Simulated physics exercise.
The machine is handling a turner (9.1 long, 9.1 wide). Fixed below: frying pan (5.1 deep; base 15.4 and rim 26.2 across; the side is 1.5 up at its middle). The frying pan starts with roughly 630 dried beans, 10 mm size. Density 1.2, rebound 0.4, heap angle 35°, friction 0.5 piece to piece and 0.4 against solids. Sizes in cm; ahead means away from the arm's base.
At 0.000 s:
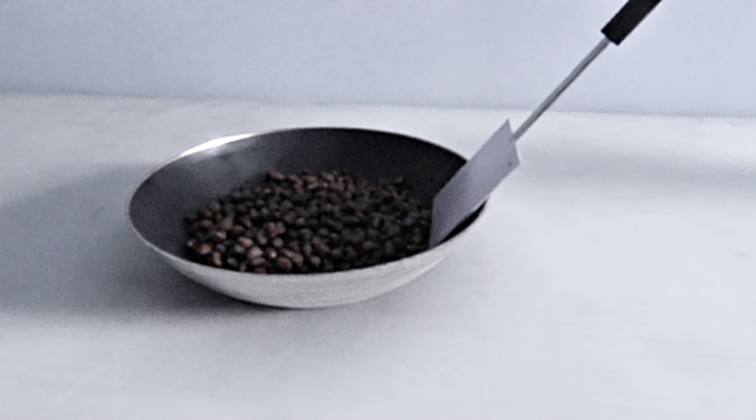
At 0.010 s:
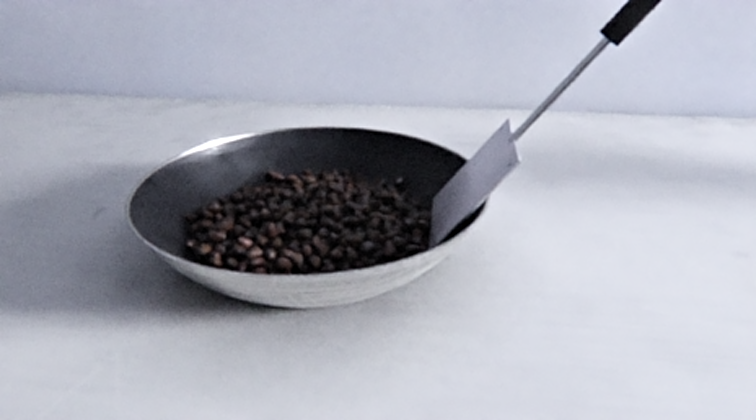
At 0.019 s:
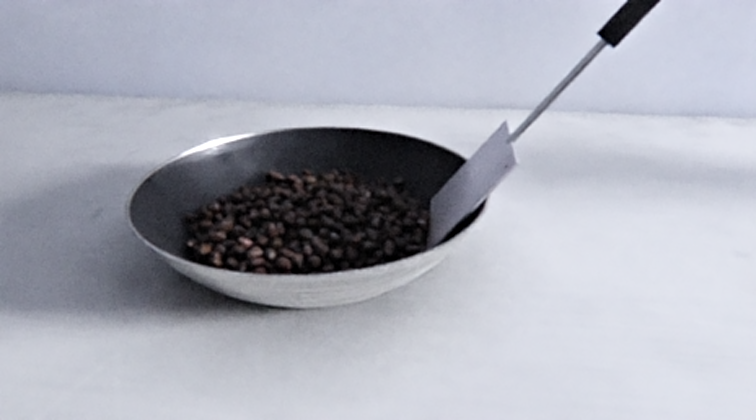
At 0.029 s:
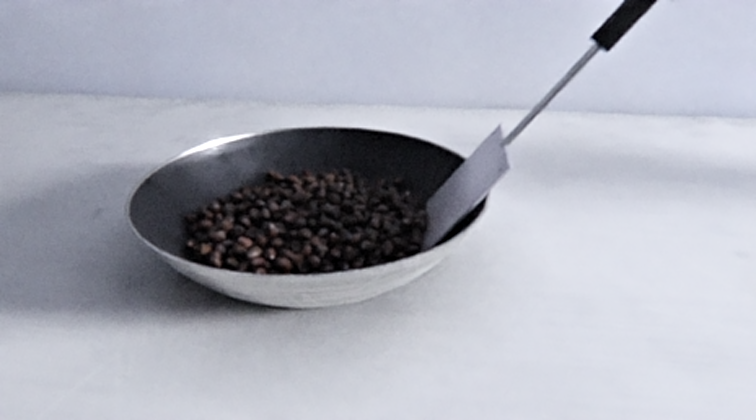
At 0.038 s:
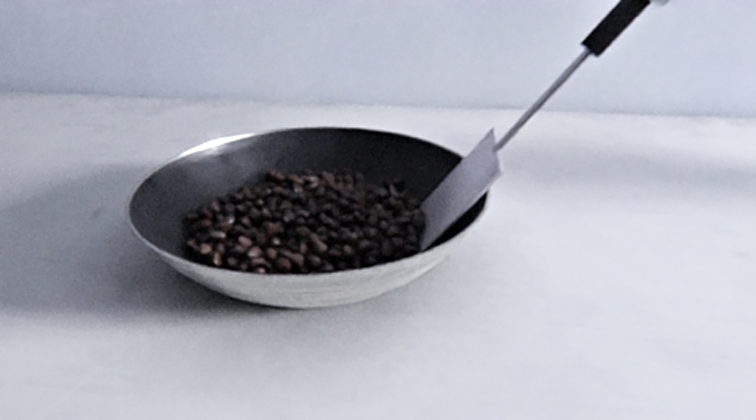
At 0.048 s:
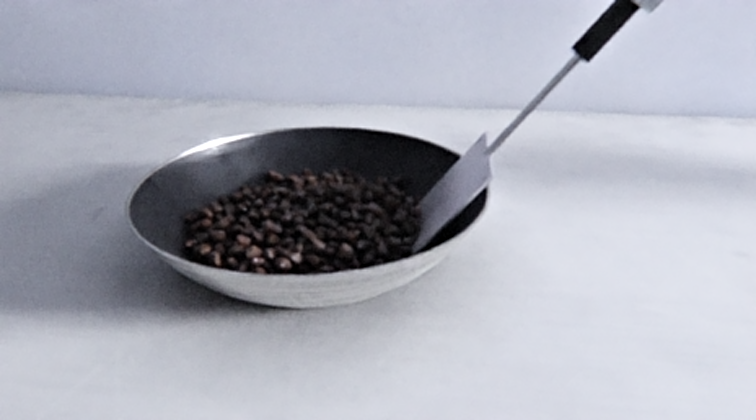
The footage shows a shallow frying pan of dark brown beans on a pale surface, with a metal turner angled against its right side. The turner slides slightly left and down into the pan, while the beans barely move.
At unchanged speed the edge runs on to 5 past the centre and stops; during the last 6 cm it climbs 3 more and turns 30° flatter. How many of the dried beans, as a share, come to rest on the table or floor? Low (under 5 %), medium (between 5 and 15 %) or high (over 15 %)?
Answer: Low; under 5 % of the dried beans finish on the table or floor.
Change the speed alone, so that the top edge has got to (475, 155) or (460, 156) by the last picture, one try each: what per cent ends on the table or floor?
About 5 and 10 per cent.
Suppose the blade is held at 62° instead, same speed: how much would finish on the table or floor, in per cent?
Then about 0 per cent.
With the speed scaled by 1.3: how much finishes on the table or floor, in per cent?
About 0 per cent.
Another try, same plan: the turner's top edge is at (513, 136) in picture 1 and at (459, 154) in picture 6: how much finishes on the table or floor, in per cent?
About 10 per cent.
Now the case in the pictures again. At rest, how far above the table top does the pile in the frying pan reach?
About 6.0 cm.
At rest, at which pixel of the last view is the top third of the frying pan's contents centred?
Around (215, 198).
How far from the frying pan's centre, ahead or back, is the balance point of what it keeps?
Some 4.5 cm ahead.
After 0.13 s, sloping 53°, highest piece 6 above the table; 630 in the frying pan.
After 0.20 s, sloping 40°, highest piece 6 above the table; 630 in the frying pan.
After 0.44 s, sloping 23°, highest piece 6 above the table; 628 in the frying pan, 2 on the table or floor.
After 1.49 s, sloping 23°, highest piece 6 above the table; 628 in the frying pan, 2 on the table or floor.
At rest, 628 in the frying pan, 2 on the table or floor. That is 0 % on the table or floor.
